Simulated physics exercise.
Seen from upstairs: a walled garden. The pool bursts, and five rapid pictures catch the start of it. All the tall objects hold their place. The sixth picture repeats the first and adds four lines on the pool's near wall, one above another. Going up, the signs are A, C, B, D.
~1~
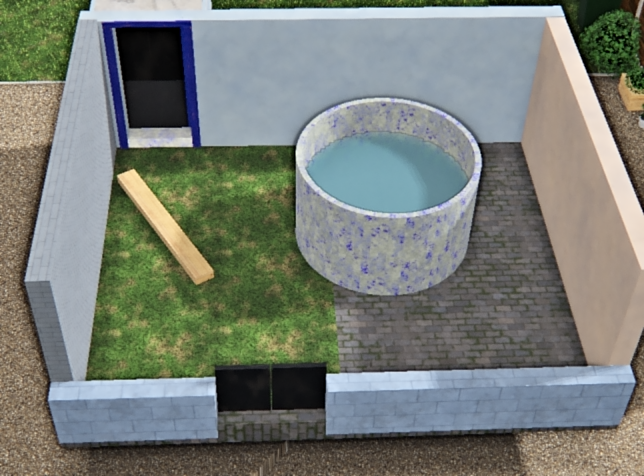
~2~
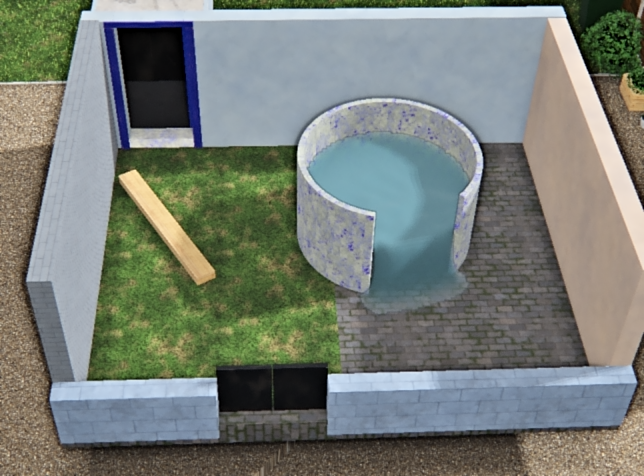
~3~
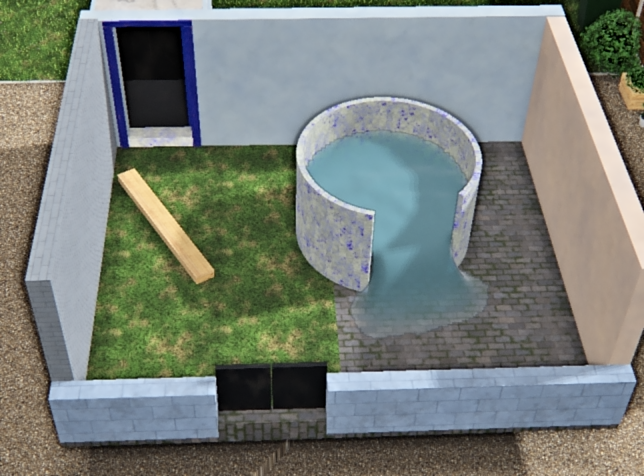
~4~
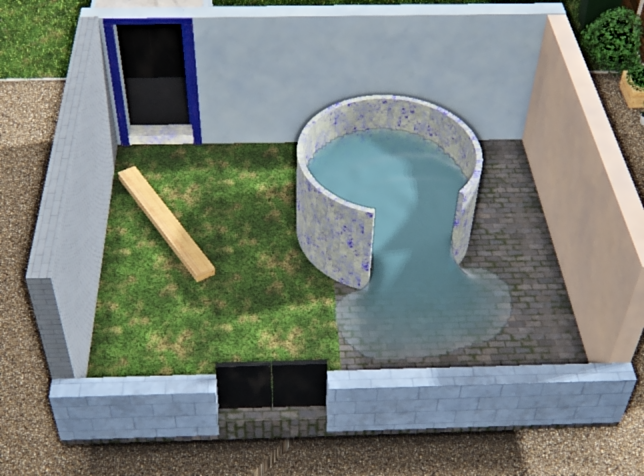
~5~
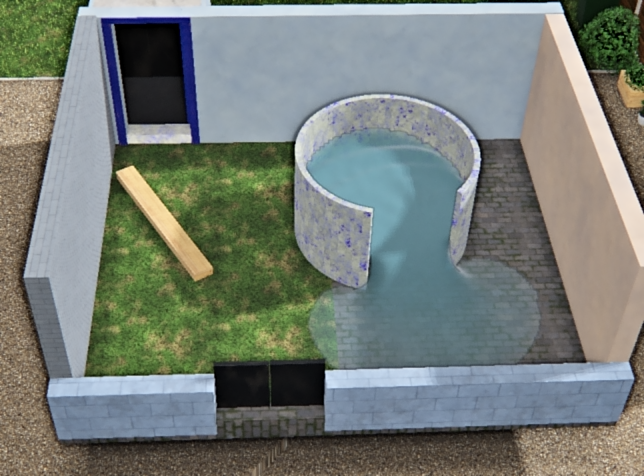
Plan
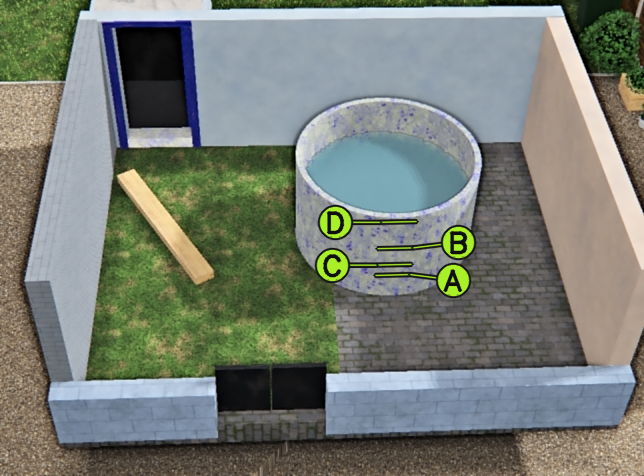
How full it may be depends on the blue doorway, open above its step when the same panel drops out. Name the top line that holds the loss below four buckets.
I would pick level B.
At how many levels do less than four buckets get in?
Three of the four.
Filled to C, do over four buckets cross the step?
No, not at all.
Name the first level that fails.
That would be D.
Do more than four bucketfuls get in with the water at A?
No, not at all.
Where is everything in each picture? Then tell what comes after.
Water in the pool at rest, its middle at (386, 183); foot of the blue doorway at (161, 147); shut gate at (271, 373).
Water covers 2 % of the ground and shows as far out as (364, 294).
Water covers 5 % of the ground and shows as far out as (372, 330).
Water covers 9 % of the ground and shows as far out as (496, 317).
Water covers 17 % of the ground and shows as far out as (513, 334).
On the marked copy, A at (392, 275); B at (395, 248); C at (393, 264); D at (398, 221); from the bottom up A, C, B, D.
For level A, nothing gets over.
For level B, a splash gets over, under a bucket.
For level C, nothing gets over.
For level D, about 9 bucketfuls get in.
